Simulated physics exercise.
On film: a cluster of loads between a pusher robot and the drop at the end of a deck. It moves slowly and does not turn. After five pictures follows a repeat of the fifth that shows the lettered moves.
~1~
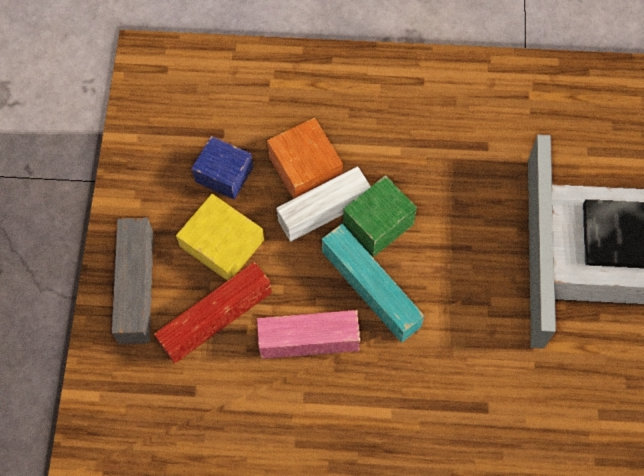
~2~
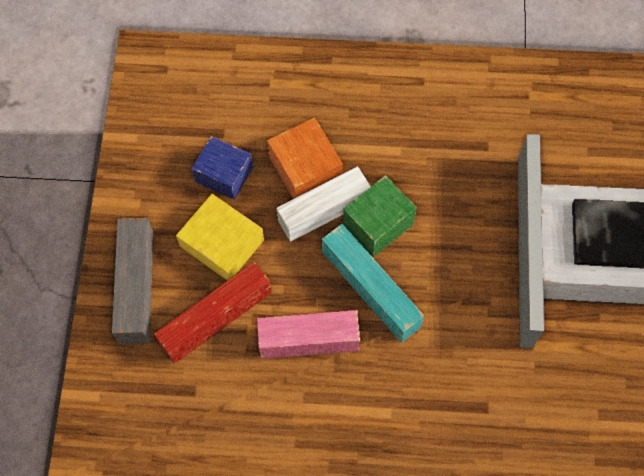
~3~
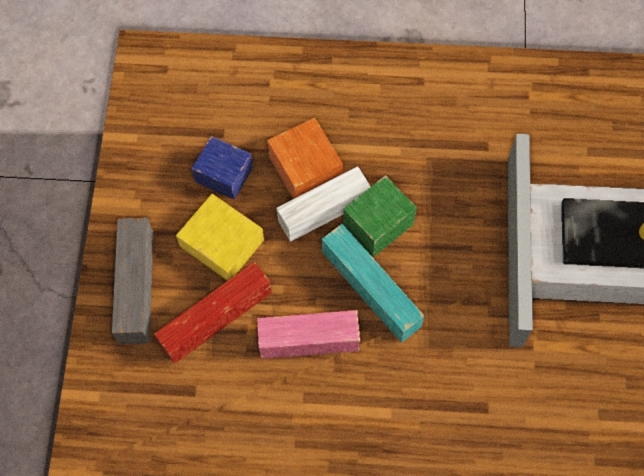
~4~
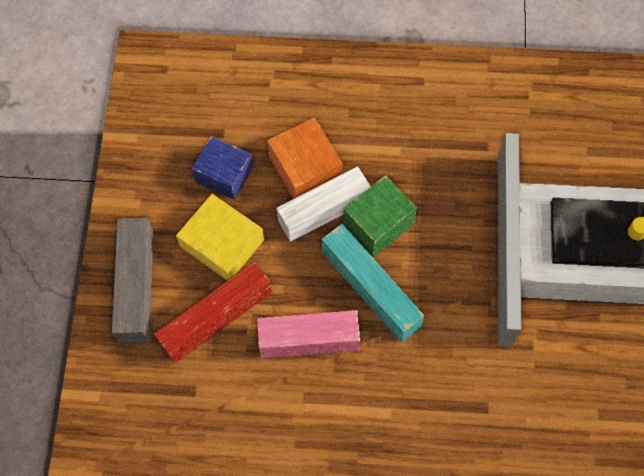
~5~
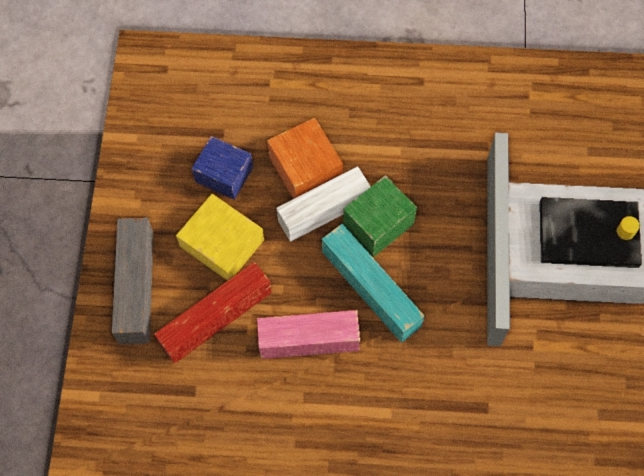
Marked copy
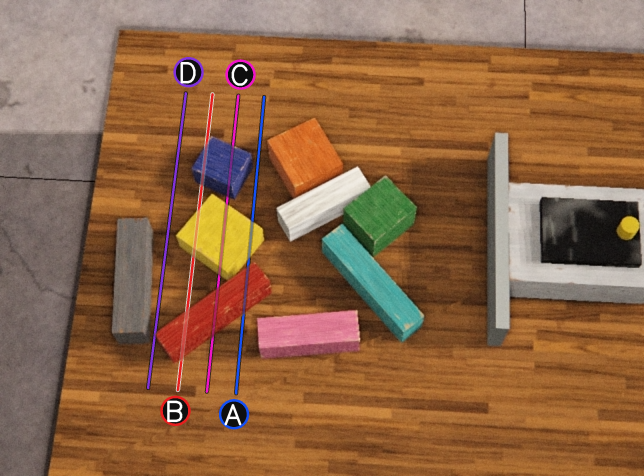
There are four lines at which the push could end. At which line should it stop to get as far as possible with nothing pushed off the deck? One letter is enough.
C.
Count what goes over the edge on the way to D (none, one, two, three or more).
In all, two.
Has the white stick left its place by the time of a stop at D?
By then, yes.
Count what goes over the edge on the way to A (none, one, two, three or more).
In all, none.
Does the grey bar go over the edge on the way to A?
No.
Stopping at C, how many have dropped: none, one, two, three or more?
In all, none.
On the marked copy, A at (251, 236); B at (196, 233); C at (224, 235); D at (168, 232).
Following C. Soon after the start, robot (481, 226); pink bar (304, 337); white stick (318, 200).
Later, robot (379, 220); grey bar (125, 282); yellow crate (175, 230).
In the end, robot (303, 217); grey bar (84, 292); yellow crate (104, 224); nothing has fallen.
As for the rest, A is safe but short; B drops the yellow crate and grey bar; D drops the yellow crate and grey bar.
